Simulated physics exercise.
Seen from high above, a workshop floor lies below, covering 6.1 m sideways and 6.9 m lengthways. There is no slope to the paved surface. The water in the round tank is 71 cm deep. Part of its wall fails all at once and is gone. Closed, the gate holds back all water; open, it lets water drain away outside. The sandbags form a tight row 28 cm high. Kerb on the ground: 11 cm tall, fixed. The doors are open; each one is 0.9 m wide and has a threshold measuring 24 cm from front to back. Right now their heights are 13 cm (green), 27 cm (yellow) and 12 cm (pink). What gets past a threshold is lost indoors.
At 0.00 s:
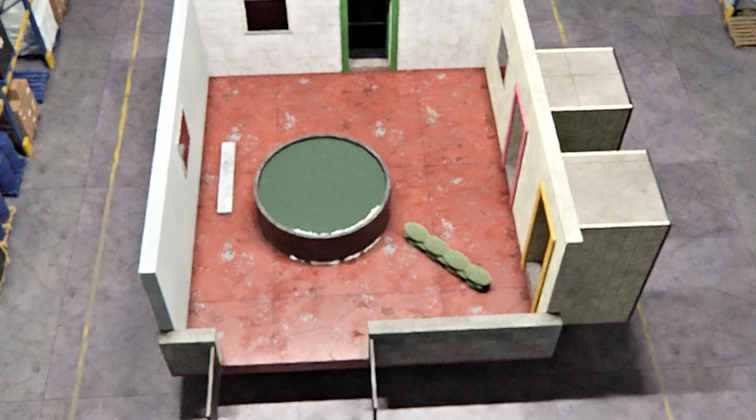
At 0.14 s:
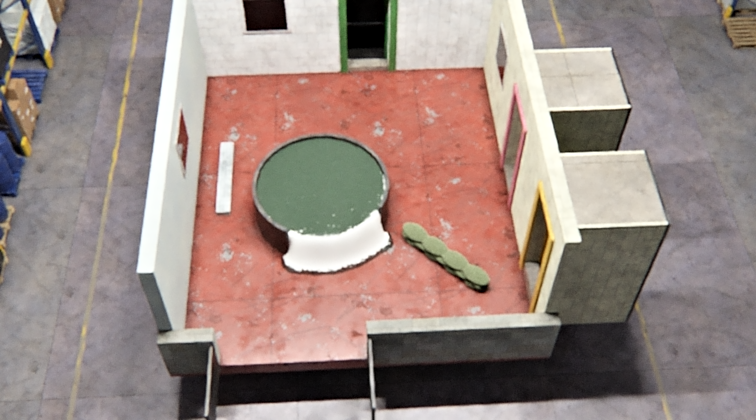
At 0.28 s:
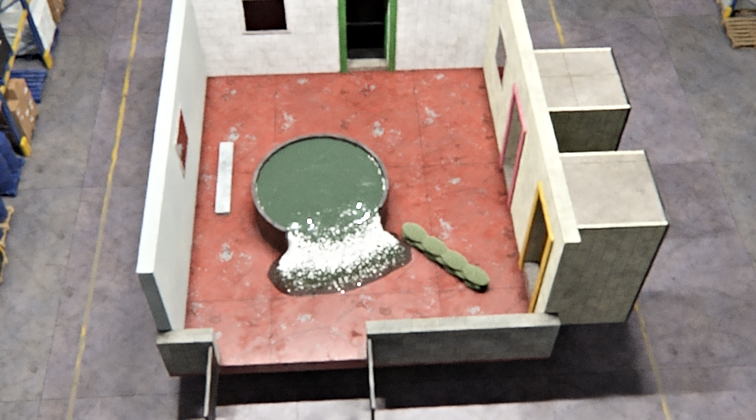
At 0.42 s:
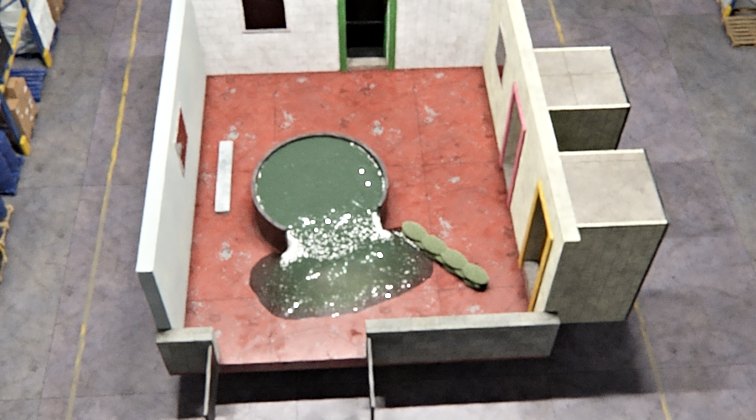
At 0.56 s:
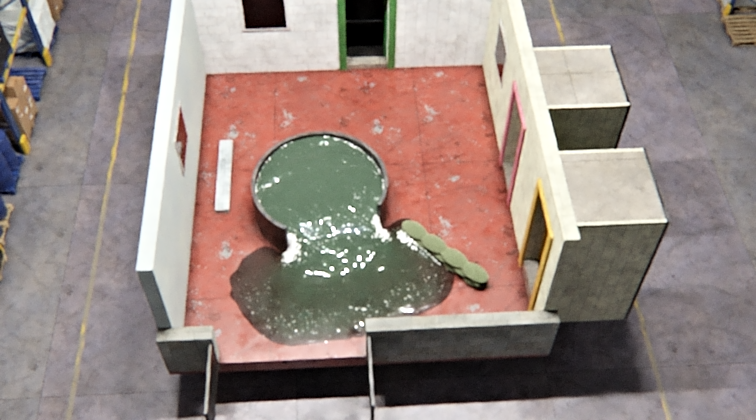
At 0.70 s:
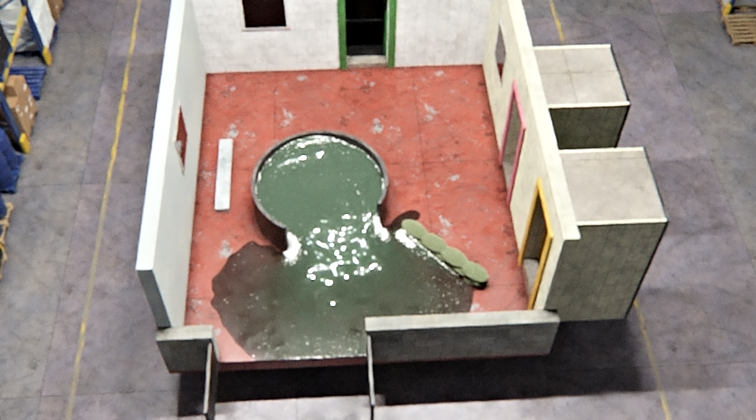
In a roofless, red-floored room inside a workshop, a round tank of green water sat still until its near side gave way, and water poured out, foaming and spreading in a dark, widening pool.
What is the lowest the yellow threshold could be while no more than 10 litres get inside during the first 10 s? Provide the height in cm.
About 29 cm.
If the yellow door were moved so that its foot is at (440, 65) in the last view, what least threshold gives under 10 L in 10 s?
About 9.5 cm.
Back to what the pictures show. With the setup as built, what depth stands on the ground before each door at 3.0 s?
Green 0, yellow 29, pink 4 cm.
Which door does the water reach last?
Answer: Green door.
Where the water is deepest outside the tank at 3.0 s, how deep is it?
Max depth: About 36 cm.
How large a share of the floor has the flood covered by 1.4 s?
Close to 25 per cent is wet.
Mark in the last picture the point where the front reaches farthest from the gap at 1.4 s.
Around (527, 335).
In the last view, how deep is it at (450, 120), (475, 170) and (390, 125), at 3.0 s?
Roughly 0, then 4, then 0 cm.
After 1.4 s water covers 25 % of the floor, deepest (42 cm) near (382, 342); it has not reached the yellow door.
After 3.0 s water covers 40 % of the floor, deepest (36 cm) near (527, 335); 29 cm at the yellow door, 10 litres in over its 27 cm threshold.
After 10.0 s water covers 90 % of the floor, deepest (7 cm) near (222, 97); 5 cm at the yellow door, 16 litres in over its 27 cm threshold.
At the yellow door as built, the water arrived by 1.6 s and peaked near 31 cm at 2.6 s.
Run again over the same 10 s with other heights there, 16 litres in over 27 cm, 6 litres over 31.5 cm. The limit of 10 litres is kept from about 29 cm up.
